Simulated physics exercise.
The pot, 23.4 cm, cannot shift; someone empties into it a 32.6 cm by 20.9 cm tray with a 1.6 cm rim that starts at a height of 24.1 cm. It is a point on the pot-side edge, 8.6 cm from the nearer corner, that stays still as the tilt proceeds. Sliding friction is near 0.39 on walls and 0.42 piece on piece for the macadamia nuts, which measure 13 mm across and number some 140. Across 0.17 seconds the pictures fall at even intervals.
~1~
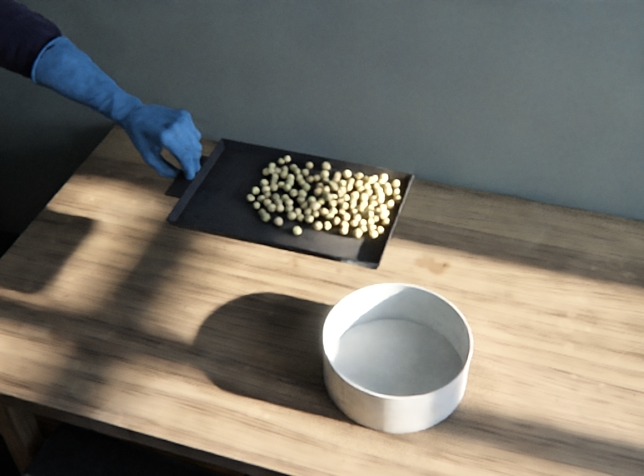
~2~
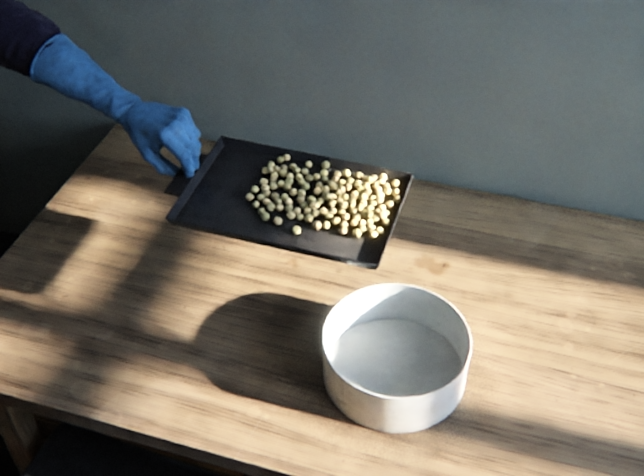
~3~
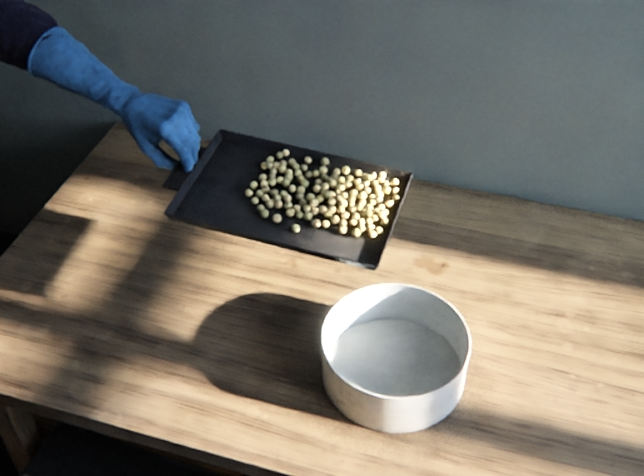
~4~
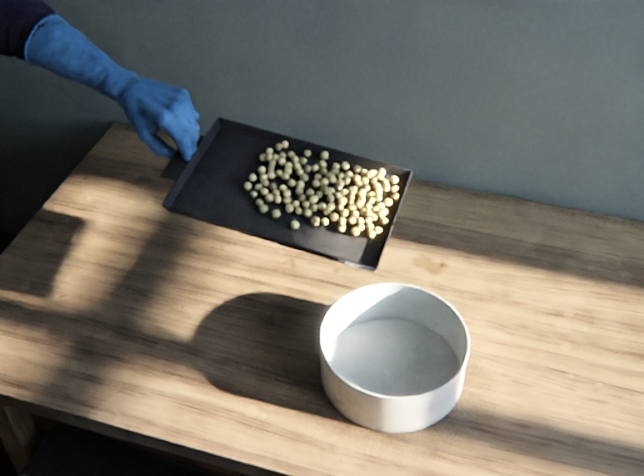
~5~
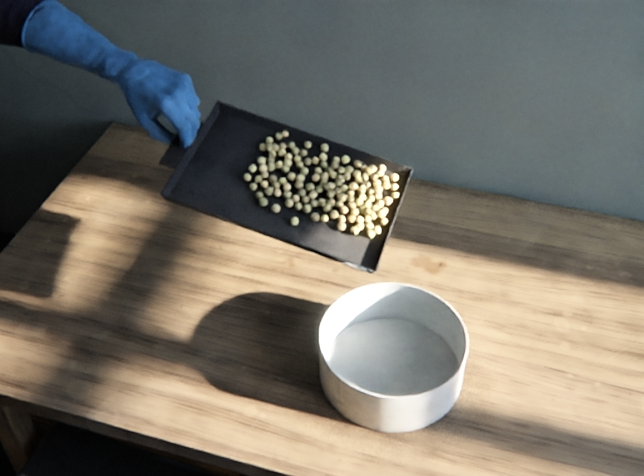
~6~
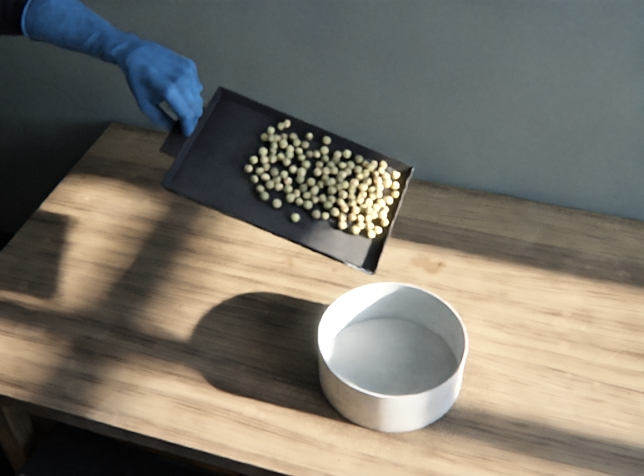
To begin with, a blue-gloved hand holds the left end of a dark tray of small, pale round pieces, almost level above a wooden table, behind a white pot. The hand then lifts that end, slowly at first, and the tray slants steadily more toward the right while the pieces stay grouped on it.
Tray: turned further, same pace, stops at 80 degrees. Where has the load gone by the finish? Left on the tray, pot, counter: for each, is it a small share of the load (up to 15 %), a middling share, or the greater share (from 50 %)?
Tray: A small share, pot: The greater share, counter: A small share.
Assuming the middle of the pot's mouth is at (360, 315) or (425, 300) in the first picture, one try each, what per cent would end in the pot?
75 % and 50 %.
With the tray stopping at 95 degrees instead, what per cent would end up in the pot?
Pot share: About 100 per cent.
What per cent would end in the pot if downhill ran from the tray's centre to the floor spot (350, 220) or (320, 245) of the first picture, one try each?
That would be close to 60 per cent, then close to 100 per cent.
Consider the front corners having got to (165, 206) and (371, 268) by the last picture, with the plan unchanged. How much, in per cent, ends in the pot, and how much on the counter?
That works out as pot 100 and counter 0.
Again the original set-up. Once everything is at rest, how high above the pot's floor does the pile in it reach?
It reaches roughly 3.0 cm.
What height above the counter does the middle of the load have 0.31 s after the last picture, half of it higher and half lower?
I'd say near 28 cm.
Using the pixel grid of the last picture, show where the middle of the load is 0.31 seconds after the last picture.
By then the middle of the load sits around (373, 229).
Then, 0.19 s after the last picture, tilt 51 degrees; the tray holds 100 %, the pot 0 %.
Then, 0.31 s after the last picture, tilt 72 degrees; the tray holds 95 %, the pot 0 %.
Then, 0.57 s after the last picture, tilt 80 degrees; the tray holds 5 %, the pot 85 %.
In the end, tray 0 %, pot 100 %, counter 0 %.
